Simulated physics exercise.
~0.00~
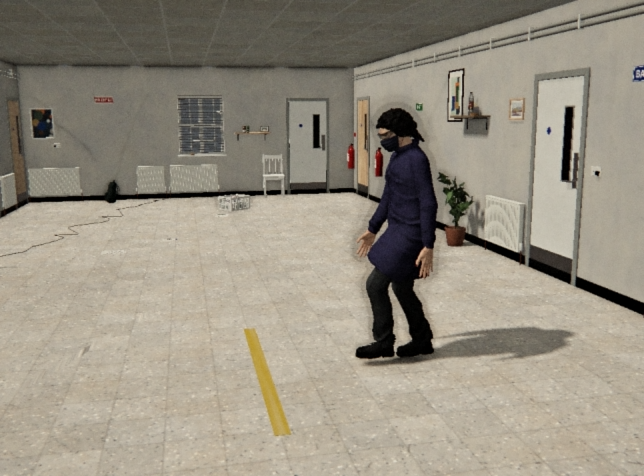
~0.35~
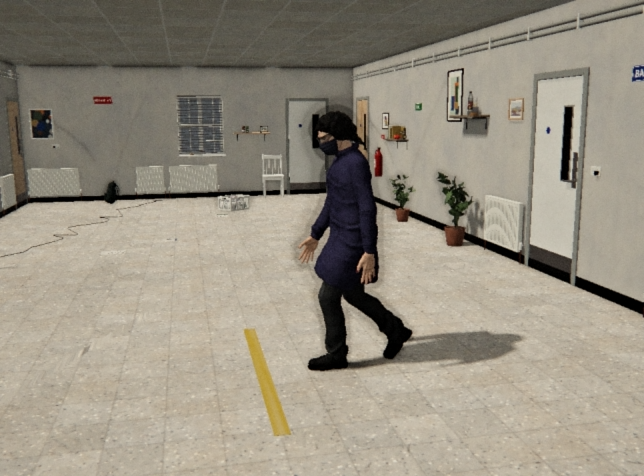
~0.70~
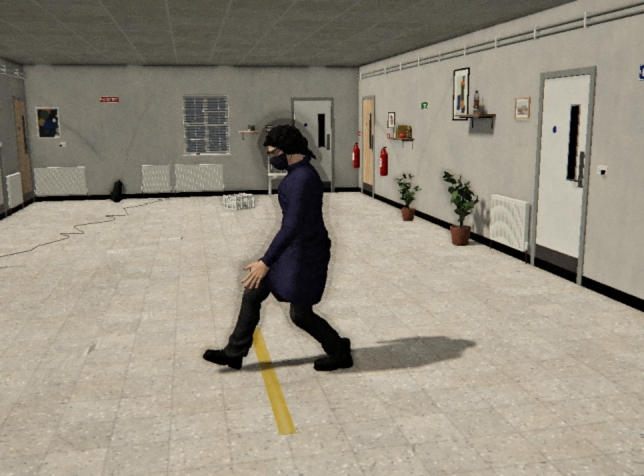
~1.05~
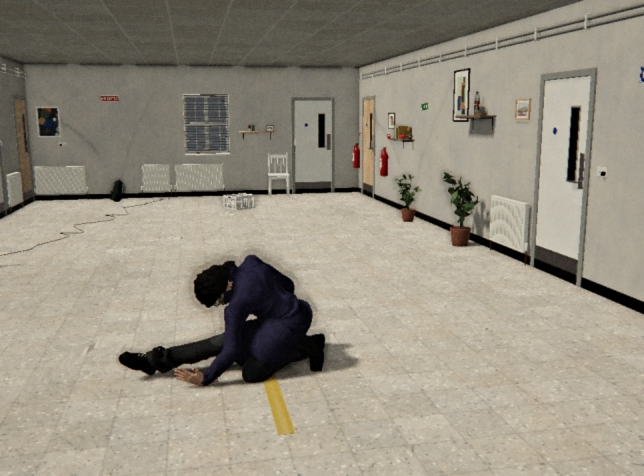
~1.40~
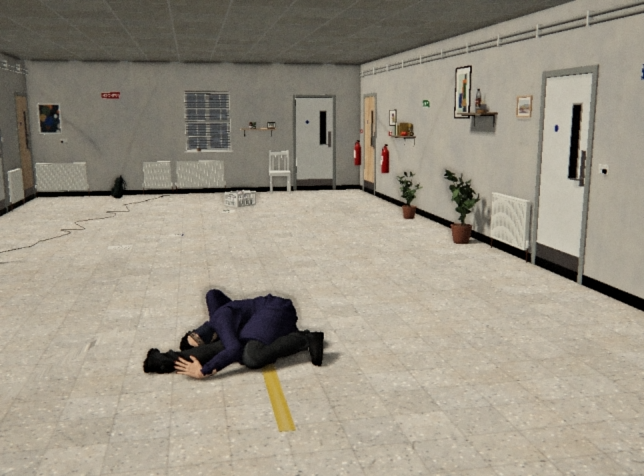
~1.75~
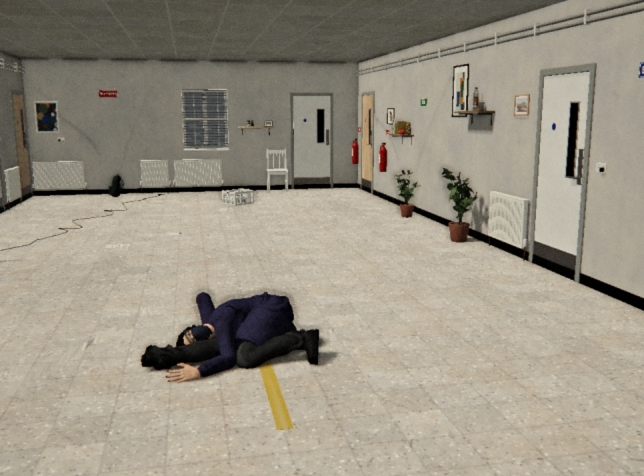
A masked person in a dark blue top and black cap walked left across a tiled room, stepped over a strip of yellow tape, crumpled forward onto the floor and ended up lying slumped, head and chest past the tape.
